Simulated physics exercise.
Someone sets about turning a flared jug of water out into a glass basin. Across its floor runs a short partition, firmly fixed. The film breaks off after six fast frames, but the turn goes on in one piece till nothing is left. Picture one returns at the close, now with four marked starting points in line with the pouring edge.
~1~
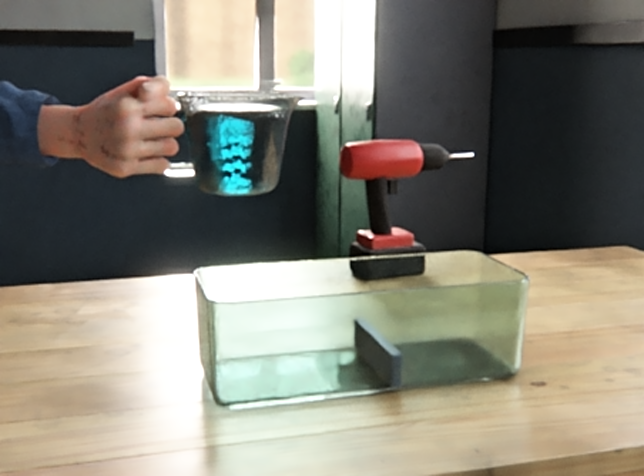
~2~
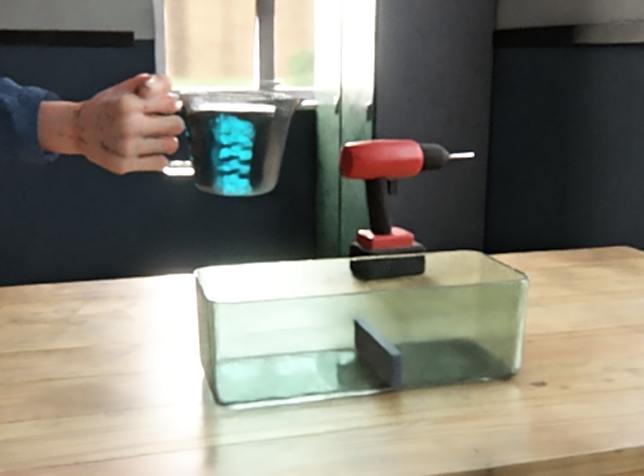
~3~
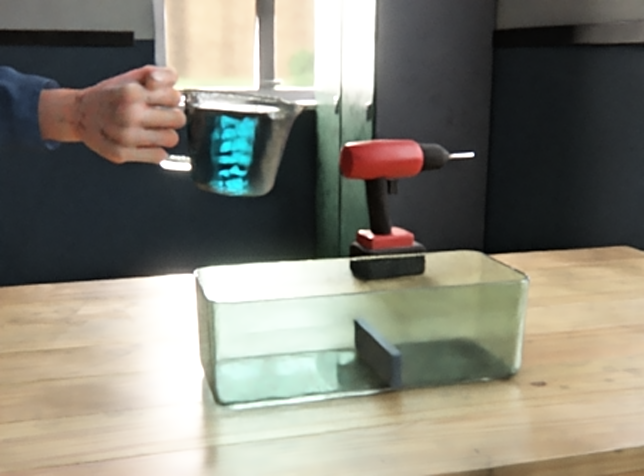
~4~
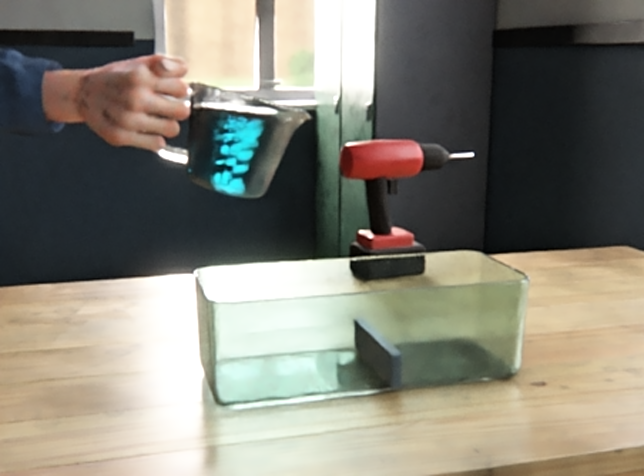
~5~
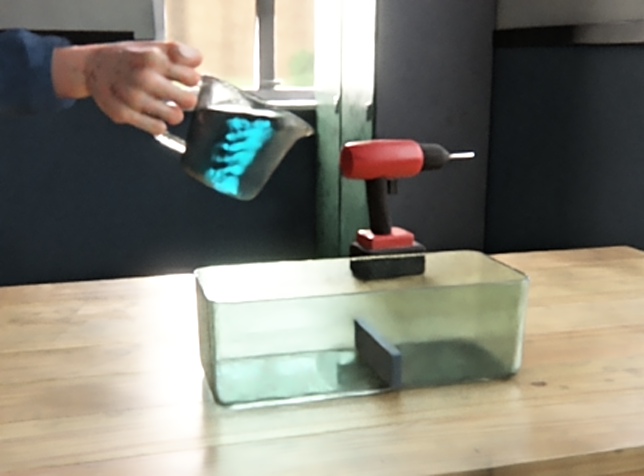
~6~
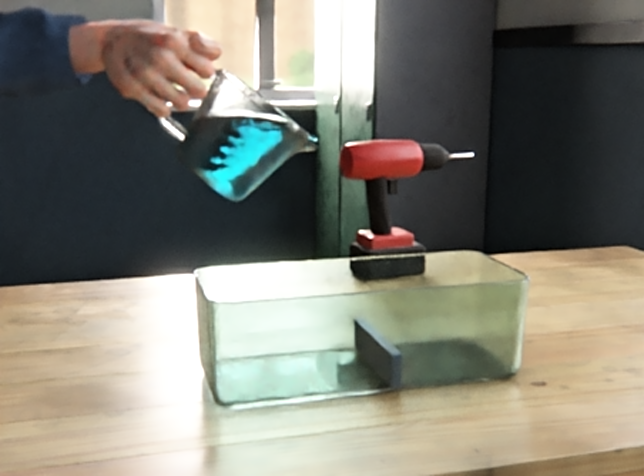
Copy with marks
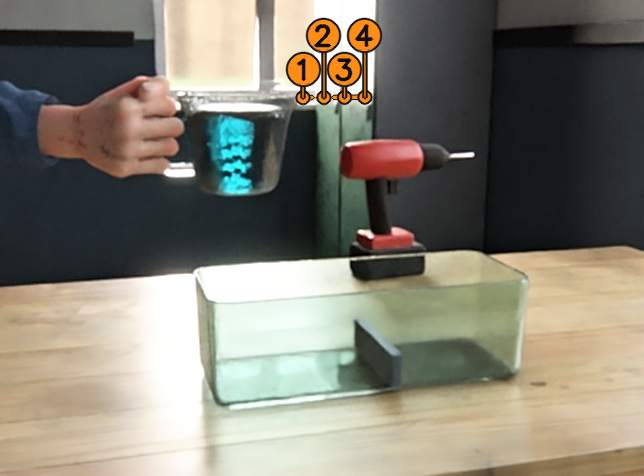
A hand holding a glass jug of blue-tinted water above a glass basin, tilting it steadily rightward beside a red drill.
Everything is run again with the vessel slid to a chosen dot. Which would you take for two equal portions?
The answer is place 3.
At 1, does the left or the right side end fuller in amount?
The left one.
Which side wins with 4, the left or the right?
More ends on the right.
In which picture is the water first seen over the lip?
In picture 6.
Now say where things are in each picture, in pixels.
The first frame shows upright, lip at (302, 97); basin from (213, 407) to (518, 373); top of the wall at (376, 334); nothing has left yet.
The second frame shows upright, lip at (304, 99); nothing has left yet.
The third frame shows tipped about 7°, lip at (307, 106); nothing has left yet.
The fourth frame shows tipped about 15°, lip at (311, 117); nothing has left yet.
The fifth frame shows tipped about 26°, lip at (314, 132); nothing has left yet.
The sixth frame shows tipped about 39°, lip at (313, 149); water is over the lip, down to (313, 149).
On the marked copy, 1 at (303, 97); 2 at (323, 97); 3 at (344, 97); 4 at (364, 97).
With 1, about 80 % ends left of the wall and 12 % right of it; 8 % is lost outside.
With 2, about 70 % ends left of the wall and 25 % right of it; 5 % is lost outside.
With 3, about 51 % ends left of the wall and 45 % right of it; 4 % is lost outside.
With 4, about 21 % ends left of the wall and 75 % right of it; 4 % is lost outside.
